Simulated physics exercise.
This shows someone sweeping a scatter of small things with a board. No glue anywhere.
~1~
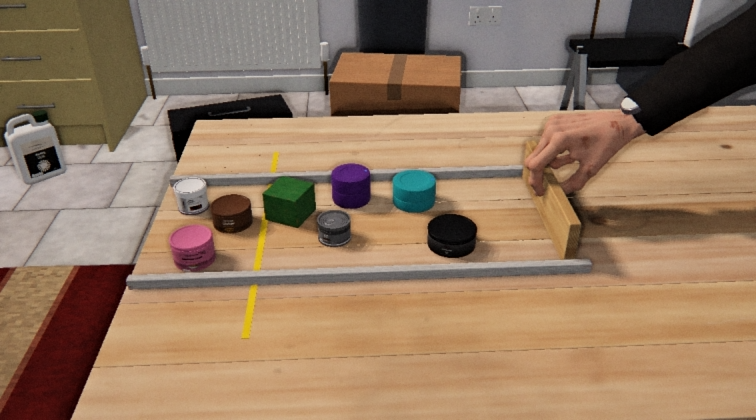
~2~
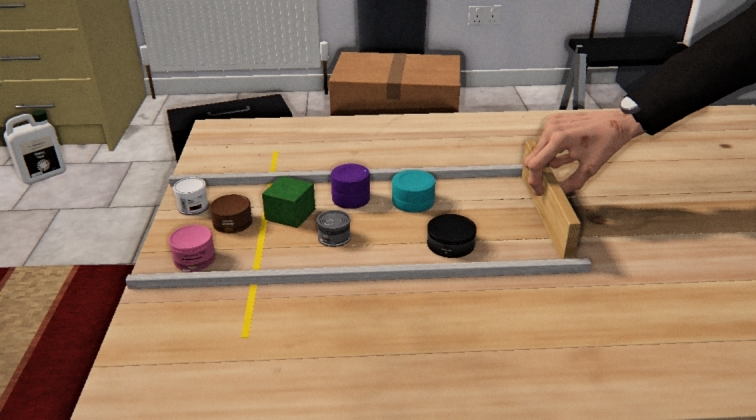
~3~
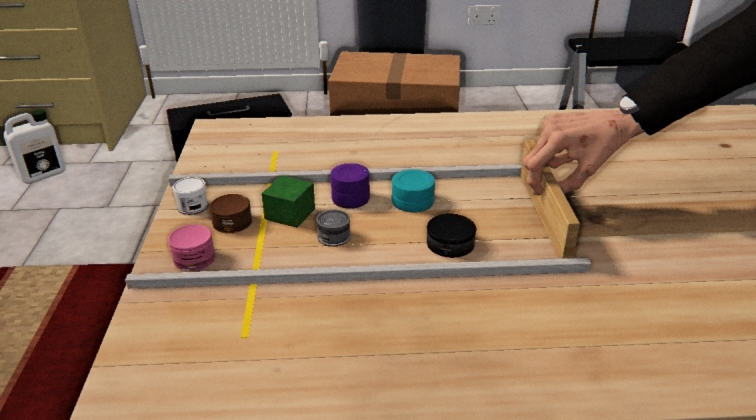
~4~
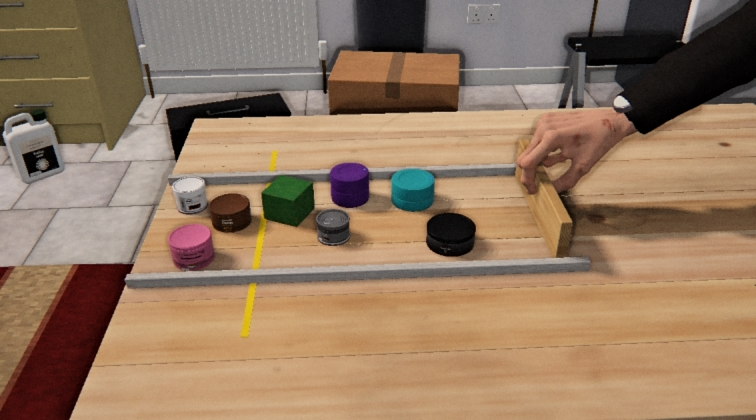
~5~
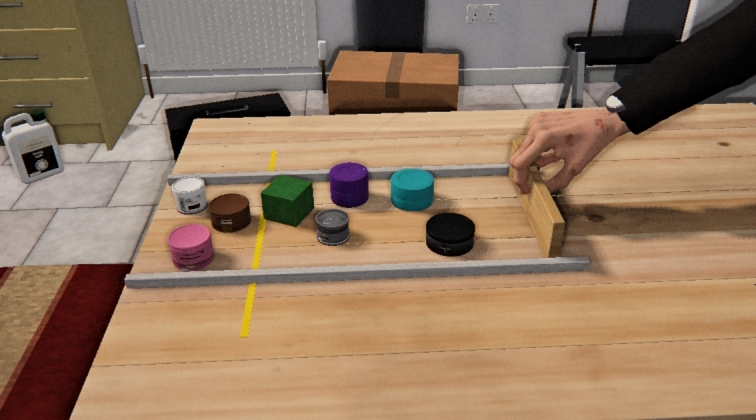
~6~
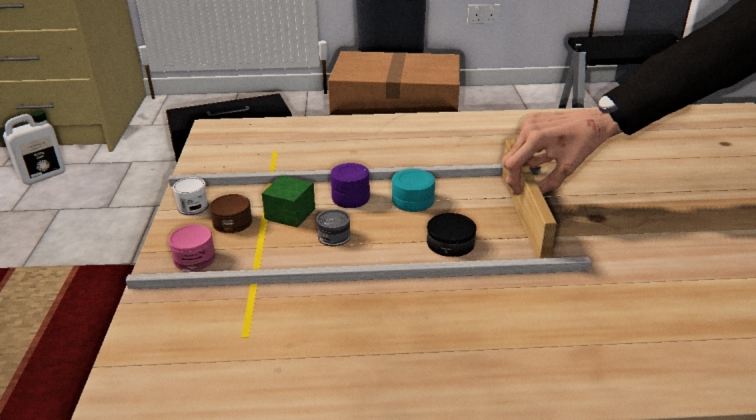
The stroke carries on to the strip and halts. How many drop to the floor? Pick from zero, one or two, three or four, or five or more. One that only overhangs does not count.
The number that fall off is zero.
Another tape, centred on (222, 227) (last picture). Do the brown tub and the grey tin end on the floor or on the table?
The brown tub is lost, the grey tin remains up.
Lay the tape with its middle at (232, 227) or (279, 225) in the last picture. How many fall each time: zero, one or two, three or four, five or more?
For each place: Either one or two; none.
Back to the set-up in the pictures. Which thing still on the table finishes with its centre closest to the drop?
It is the brown tub.
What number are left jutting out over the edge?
The number is 0.
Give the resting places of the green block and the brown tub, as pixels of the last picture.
First (202, 207), then (168, 228).
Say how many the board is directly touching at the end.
In contact: 2.
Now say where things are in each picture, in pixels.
In the first frame, white tin (192, 197); pink tub (193, 248); brown tub (232, 214); board (548, 198); tape (264, 226).
In the second frame, pink tub (193, 248); board (548, 197).
In the third frame, brown tub (231, 213); grey tin (334, 228).
In the fourth frame, white tin (191, 195); turquoise lid (413, 190).
In the fifth frame, pink tub (191, 247); purple lid (349, 185).
In the sixth frame, white tin (191, 196); pink tub (193, 248); brown tub (231, 213); board (526, 197); tape (263, 226).
Soon after, none off yet; white tin at rest near (191, 196); pink tub at rest near (193, 248); brown tub at rest near (231, 213).
After that, none off yet; white tin at rest near (191, 196); pink tub at rest near (193, 248); brown tub displaced about its own width near (205, 219).
In the end, the number that fall off is zero.
